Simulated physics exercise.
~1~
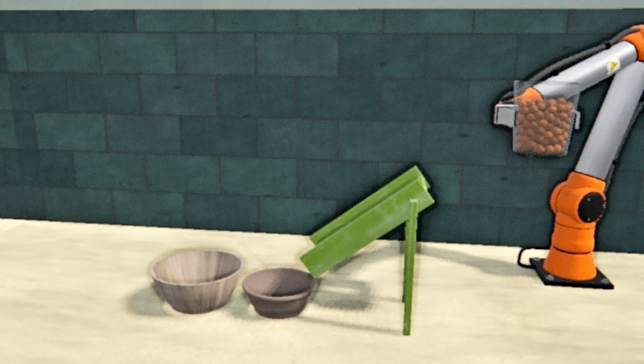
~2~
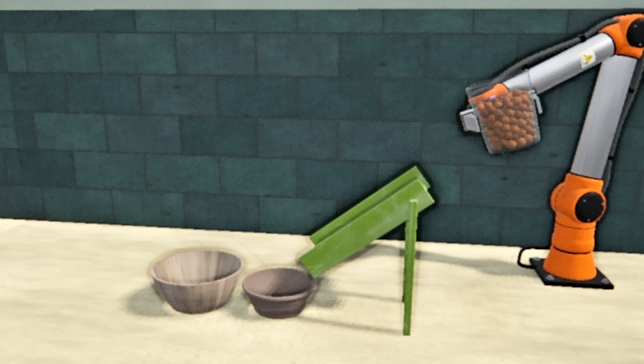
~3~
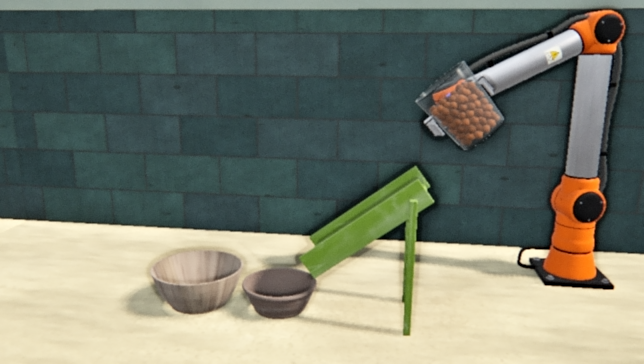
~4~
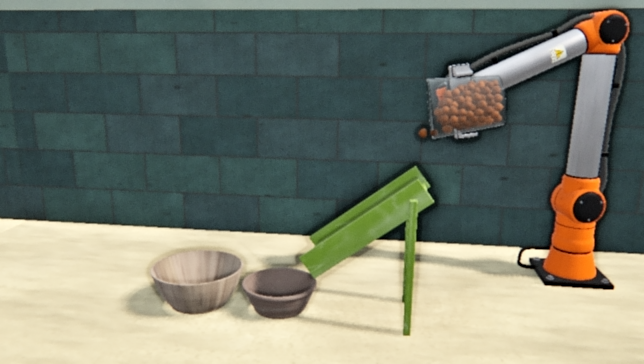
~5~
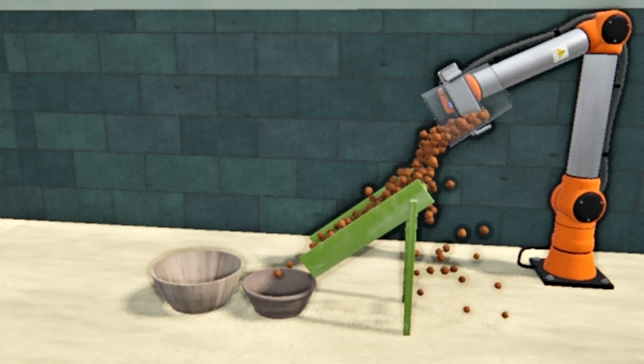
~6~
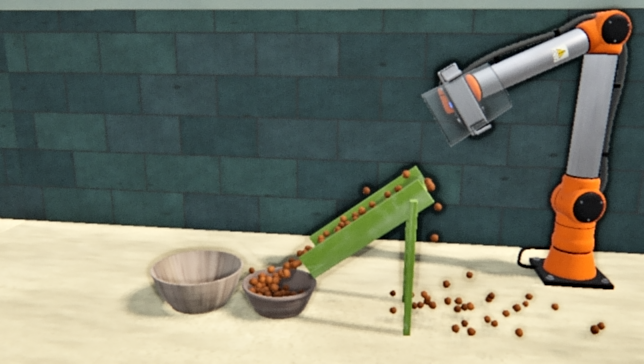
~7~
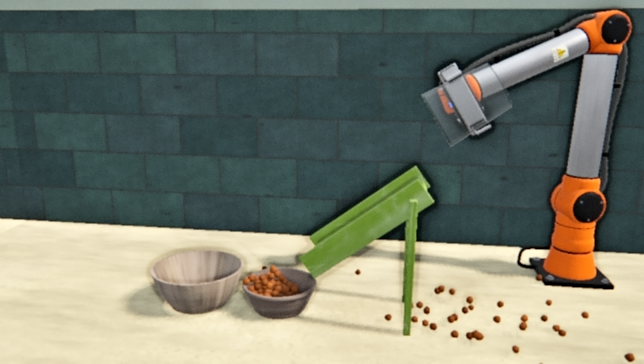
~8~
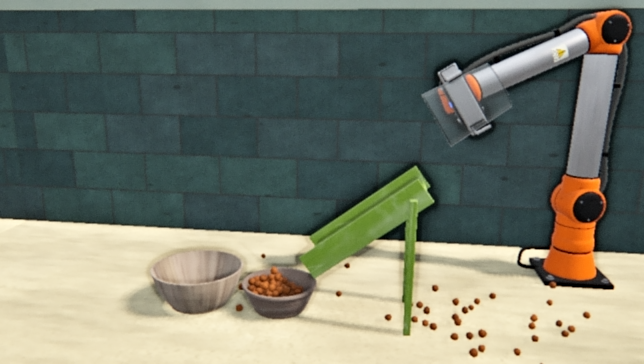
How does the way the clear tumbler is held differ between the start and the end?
At the start the robot arm holds the tumbler upright, and at the end it holds it upside down.
On a table, a robot arm tips nuts down a green chute; most fill the near bowl, others scatter.
